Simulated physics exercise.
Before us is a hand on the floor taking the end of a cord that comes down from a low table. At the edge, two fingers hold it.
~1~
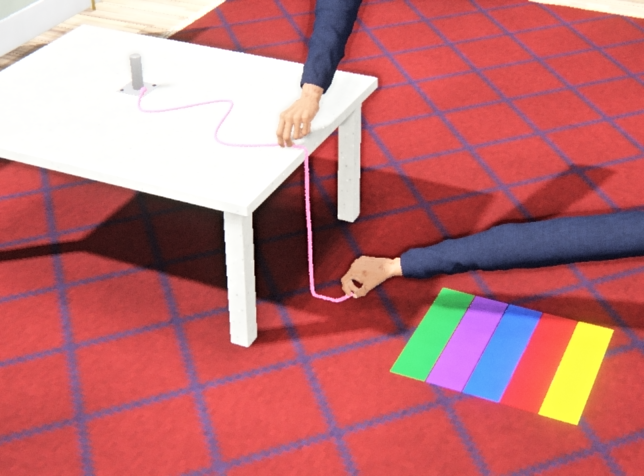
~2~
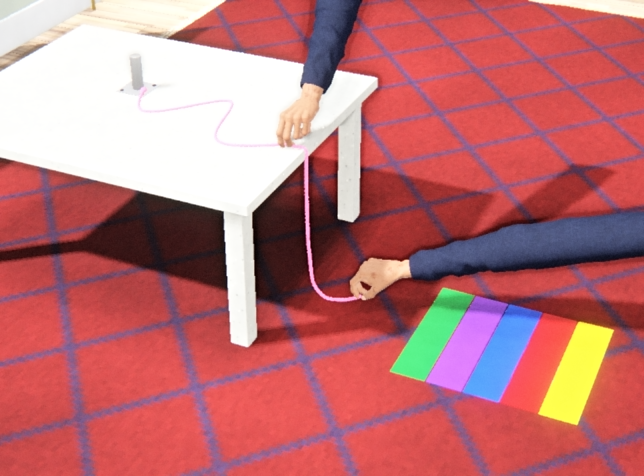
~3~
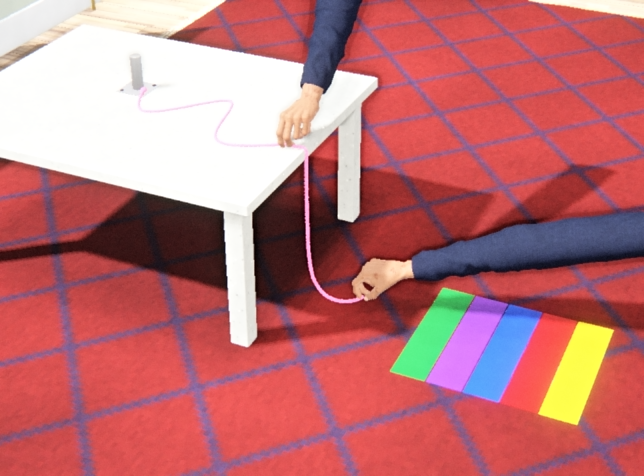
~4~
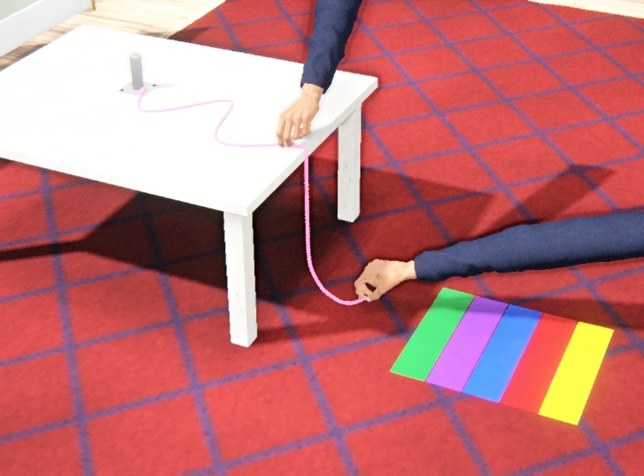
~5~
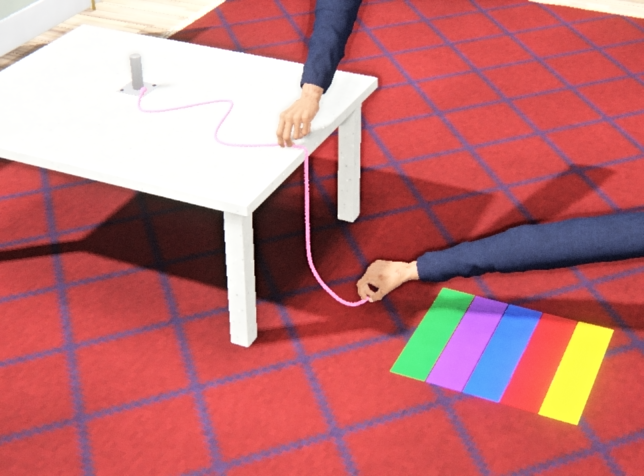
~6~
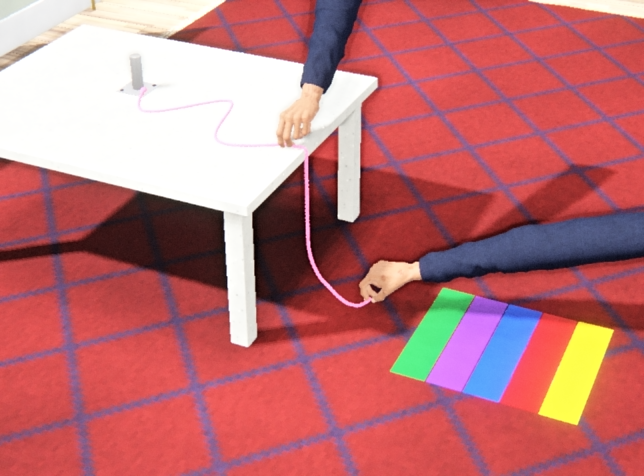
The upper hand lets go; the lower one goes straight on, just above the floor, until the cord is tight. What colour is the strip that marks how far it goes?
That strip is yellow.
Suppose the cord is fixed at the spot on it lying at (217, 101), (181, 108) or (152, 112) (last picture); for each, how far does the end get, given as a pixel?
The three spots are (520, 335), (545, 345) and (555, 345), in that order.
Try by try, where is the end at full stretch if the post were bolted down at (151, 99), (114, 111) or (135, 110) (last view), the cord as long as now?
In pixels, the answers are (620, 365), (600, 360) and (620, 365).
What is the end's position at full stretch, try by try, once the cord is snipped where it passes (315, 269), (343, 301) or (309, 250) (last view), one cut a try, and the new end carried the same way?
I'd put it around (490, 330) for the first cut, (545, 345) for the second and (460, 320) for the third.
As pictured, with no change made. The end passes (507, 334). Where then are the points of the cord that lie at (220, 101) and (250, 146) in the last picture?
Approx. (238, 126); approx. (324, 196).
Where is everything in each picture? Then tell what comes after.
The first frame shows end (352, 294); green (417, 360); purple (453, 370); blue (489, 380); red (527, 390); yellow (565, 401).
The second frame shows end (361, 296); cord through (139, 106) (211, 102) (218, 129) (270, 145) (307, 195) (311, 268).
The third frame shows end (363, 297).
The fourth frame shows end (366, 297); cord through (139, 106) (211, 102) (218, 129) (270, 145) (307, 195) (311, 268).
The fifth frame shows end (368, 298).
The sixth frame shows end (370, 298); cord through (139, 106) (211, 102) (218, 129) (270, 145) (307, 195) (315, 268).
Early on, end near (507, 334); over blue.
Midway, end near (555, 347); over red.
At the end of the slack, end near (585, 354); over yellow. It gets as far as the yellow strip.
